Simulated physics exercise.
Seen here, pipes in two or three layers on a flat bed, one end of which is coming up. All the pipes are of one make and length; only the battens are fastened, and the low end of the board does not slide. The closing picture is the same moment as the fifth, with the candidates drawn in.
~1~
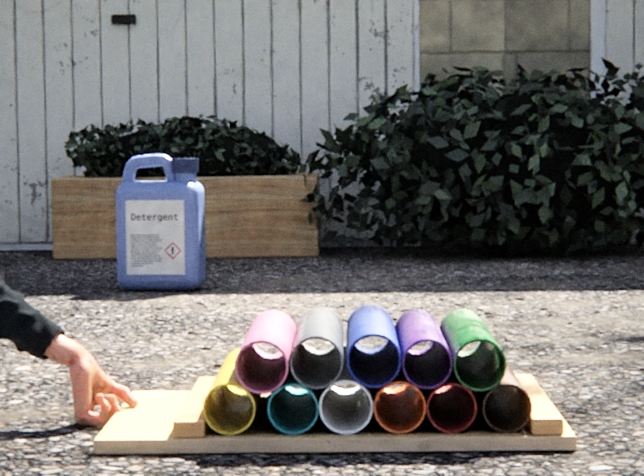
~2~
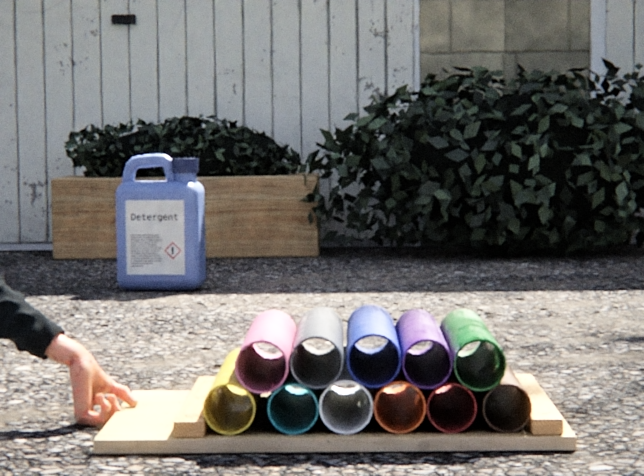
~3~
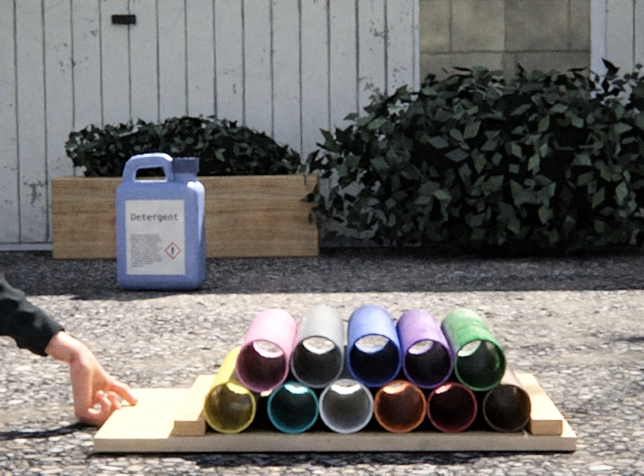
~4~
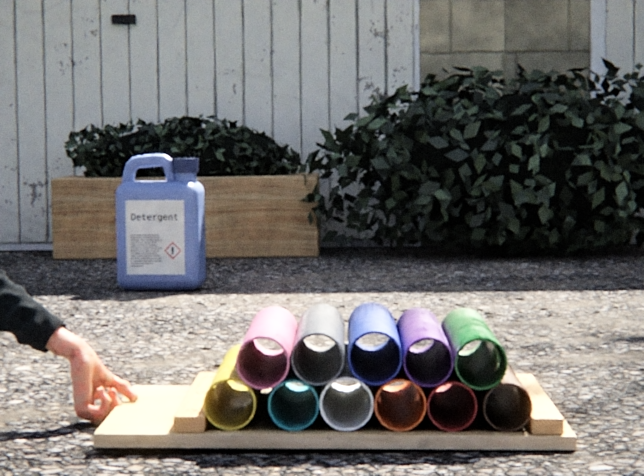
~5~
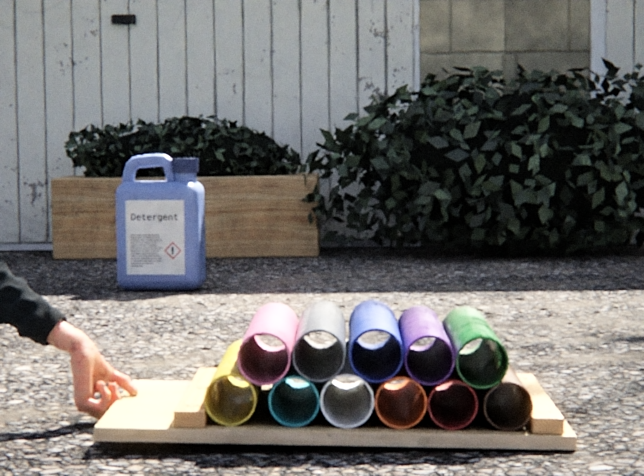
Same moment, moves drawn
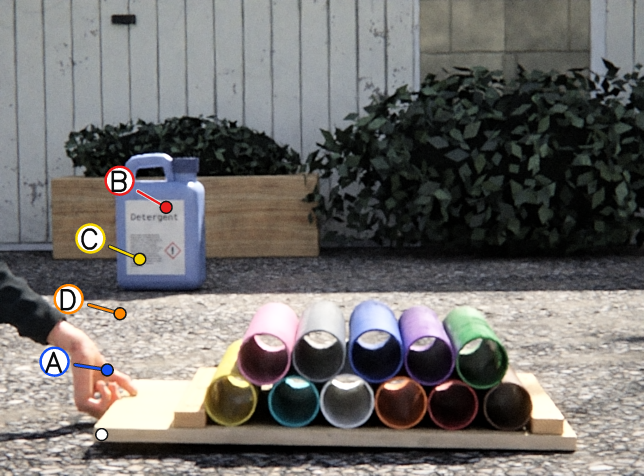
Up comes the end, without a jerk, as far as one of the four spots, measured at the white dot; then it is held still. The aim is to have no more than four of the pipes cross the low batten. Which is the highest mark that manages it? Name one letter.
The answer is mark C.
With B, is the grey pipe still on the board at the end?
No.
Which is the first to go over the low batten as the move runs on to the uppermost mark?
The green one.
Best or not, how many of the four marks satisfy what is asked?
Three of them.
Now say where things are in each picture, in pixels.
White pipe (346, 407); orange pipe (399, 407); red pipe (452, 408), in the first picture.
Red pipe (452, 408); brown pipe (507, 408), in the second picture.
Board (336, 409); yellow pipe (229, 407); turquoise pipe (293, 408); blue pipe (374, 359), in the third picture.
Board (336, 408); yellow pipe (230, 404); turquoise pipe (294, 405), in the fourth picture.
Board (336, 405); yellow pipe (230, 400); turquoise pipe (294, 402), in the fifth picture.
On the marked copy, A at (107, 370); B at (166, 208); C at (140, 259); D at (120, 313); the white dot at (102, 435).
With C. Early on, board at 15°.
Further on, board at 23°.
At the end, board at 23°, none over the low batten.
As for the rest, A none over the low batten; B five over the low batten; D none over the low batten.
